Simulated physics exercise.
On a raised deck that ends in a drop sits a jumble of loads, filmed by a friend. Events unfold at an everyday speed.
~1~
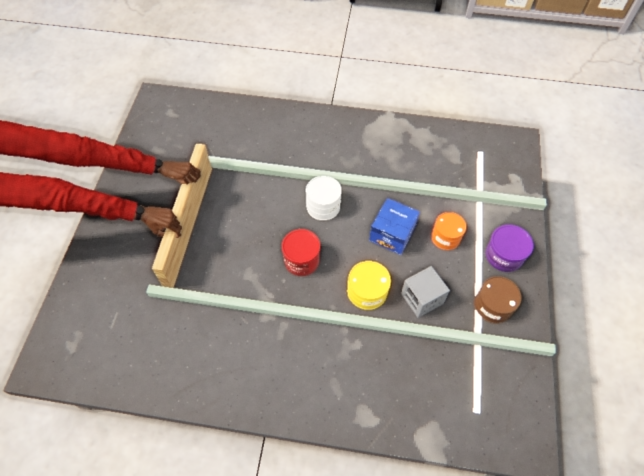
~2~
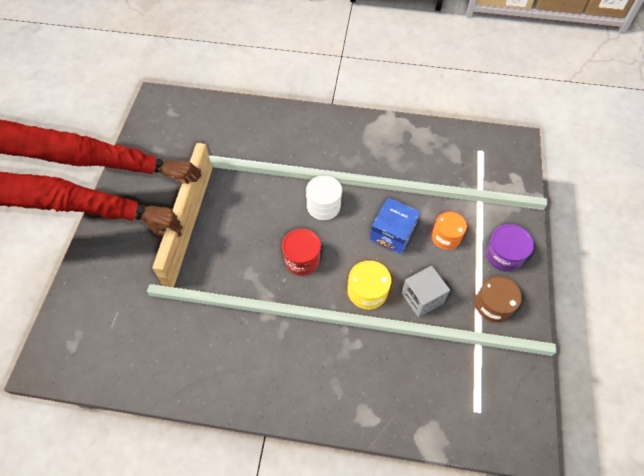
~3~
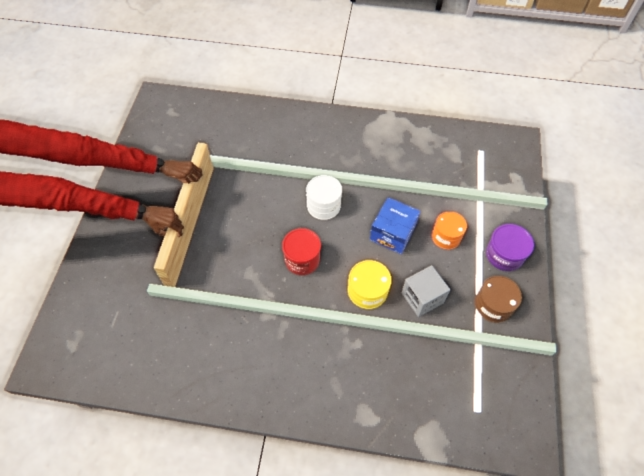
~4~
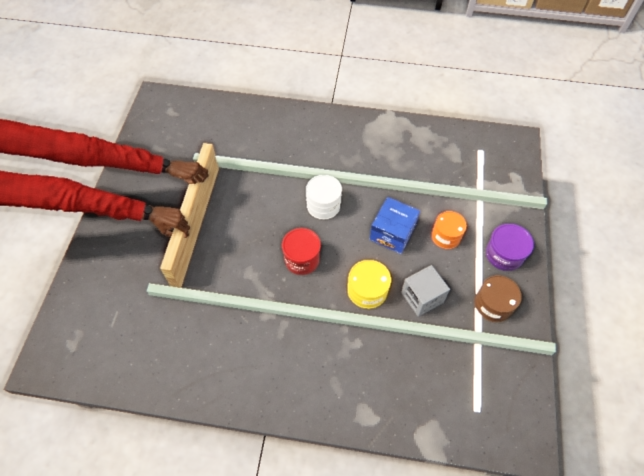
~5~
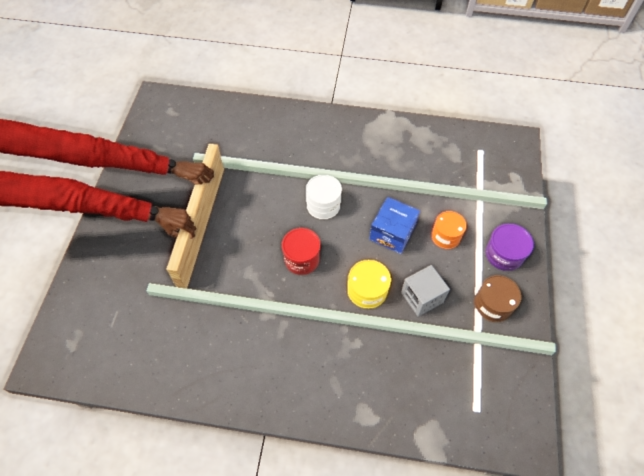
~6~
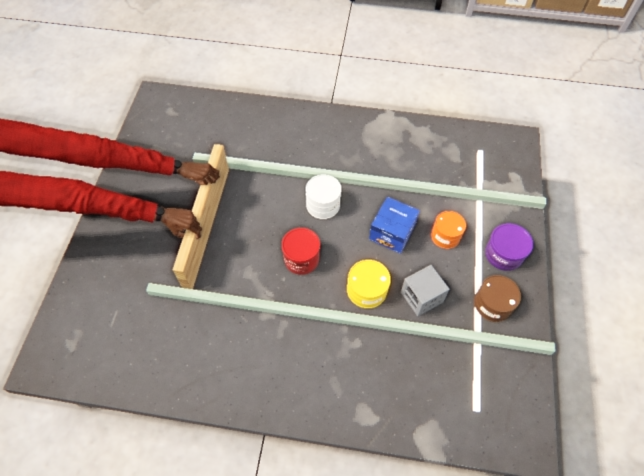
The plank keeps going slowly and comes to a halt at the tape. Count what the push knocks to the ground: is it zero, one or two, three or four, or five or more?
Lost: One or two.
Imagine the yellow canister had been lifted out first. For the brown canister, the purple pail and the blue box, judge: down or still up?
I'd say the brown canister stays aboard, the purple pail gets knocked off and the blue box stays aboard.
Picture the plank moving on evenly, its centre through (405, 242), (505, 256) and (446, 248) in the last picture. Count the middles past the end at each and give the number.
Respectively, 0, 4 and 0.
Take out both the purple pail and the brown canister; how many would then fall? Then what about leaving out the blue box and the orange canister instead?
You'd see 0 fallen, and 1 in the other try.
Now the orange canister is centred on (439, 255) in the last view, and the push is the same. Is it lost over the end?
Starting there, it stays aboard.
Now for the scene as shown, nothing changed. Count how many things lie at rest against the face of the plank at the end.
Contact count: 3.
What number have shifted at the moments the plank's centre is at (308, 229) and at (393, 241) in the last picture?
Counting first: 2, next 6.
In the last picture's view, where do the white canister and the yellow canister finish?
Reading them off: First (500, 217); then (502, 314).
Soon after, none off yet; purple pail at rest near (508, 248); brown canister at rest near (497, 299); orange canister at rest near (448, 230).
Then, none off yet; purple pail moving near (512, 248); brown canister moved a little near (519, 299); orange canister moved about its own width near (487, 222).
By the end, the number that fall off is one or two; fallen, brown canister and purple pail.
